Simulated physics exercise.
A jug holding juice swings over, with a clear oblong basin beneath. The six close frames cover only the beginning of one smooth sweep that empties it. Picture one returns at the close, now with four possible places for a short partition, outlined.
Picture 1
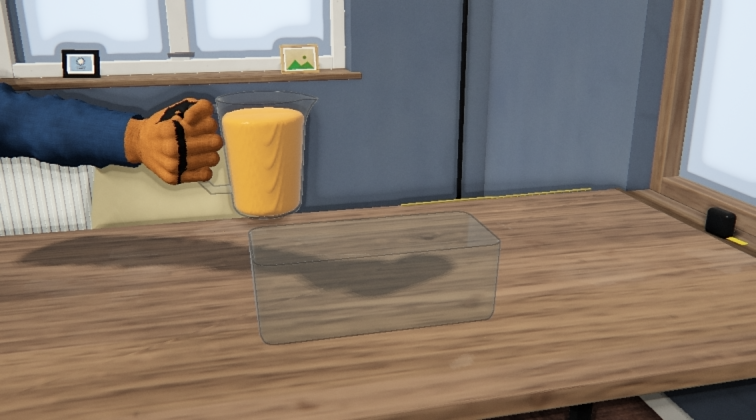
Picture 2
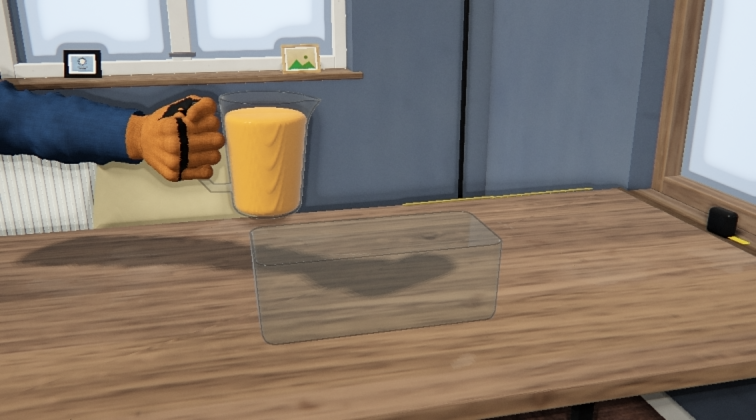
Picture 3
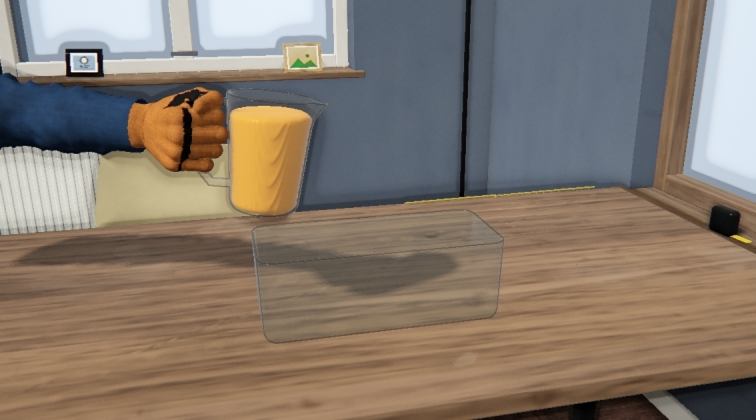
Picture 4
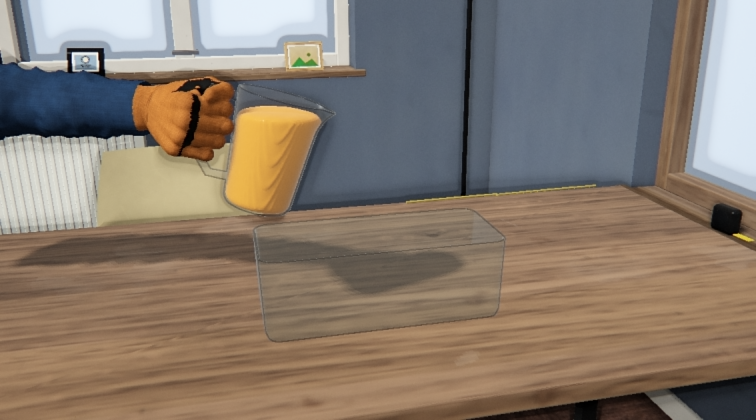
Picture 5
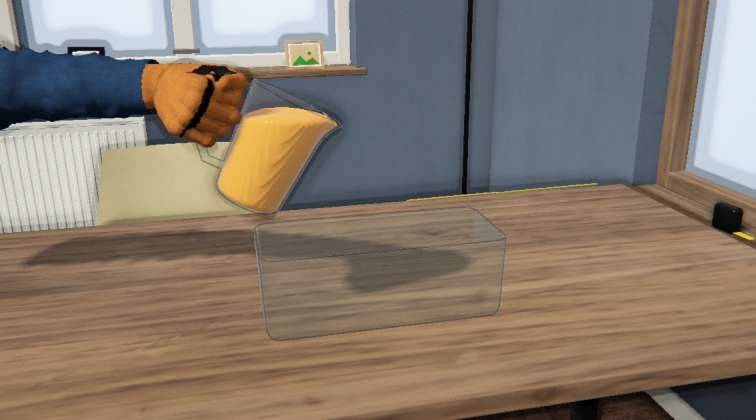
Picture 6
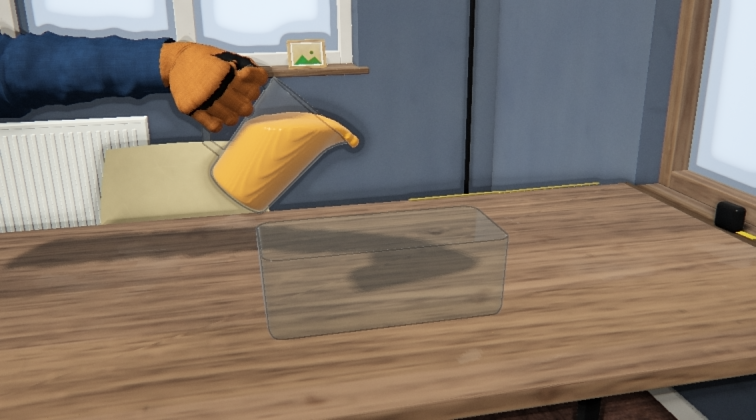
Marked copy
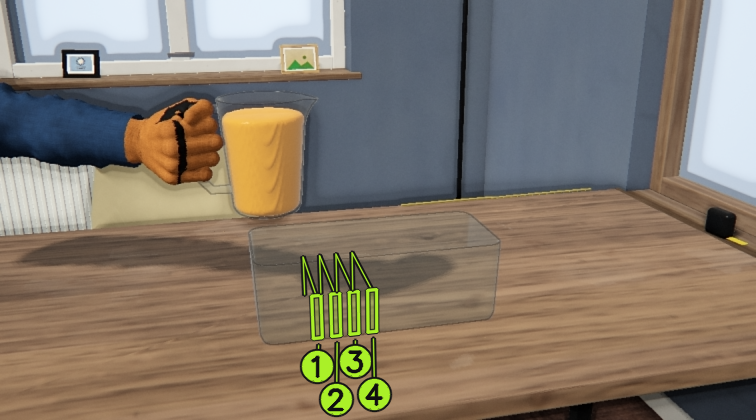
A gloved hand tilts a clear jug rightward until orange juice slips over its lip.
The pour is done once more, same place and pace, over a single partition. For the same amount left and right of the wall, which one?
It is 4.
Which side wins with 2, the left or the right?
The right one.
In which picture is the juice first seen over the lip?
In picture 6.
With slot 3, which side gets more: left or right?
More ends on the right.
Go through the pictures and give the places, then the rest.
In the first frame, upright, lip at (316, 98); basin from (260, 343) to (493, 316); nothing has left yet.
In the second frame, upright, lip at (319, 99); nothing has left yet.
In the third frame, tipped about 8°, lip at (326, 103); nothing has left yet.
In the fourth frame, tipped about 17°, lip at (334, 112); nothing has left yet.
In the fifth frame, tipped about 29°, lip at (341, 125); nothing has left yet.
In the sixth frame, tipped about 42°, lip at (347, 141); juice is over the lip, down to (354, 143).
On the marked copy, 1 at (318, 345); 2 at (337, 342); 3 at (355, 340); 4 at (373, 338).
With 1, about 3 % ends left of the wall and 96 % right of it.
With 2, about 2 % ends left of the wall and 96 % right of it.
With 3, about 19 % ends left of the wall and 80 % right of it.
With 4, about 50 % ends left of the wall and 48 % right of it.
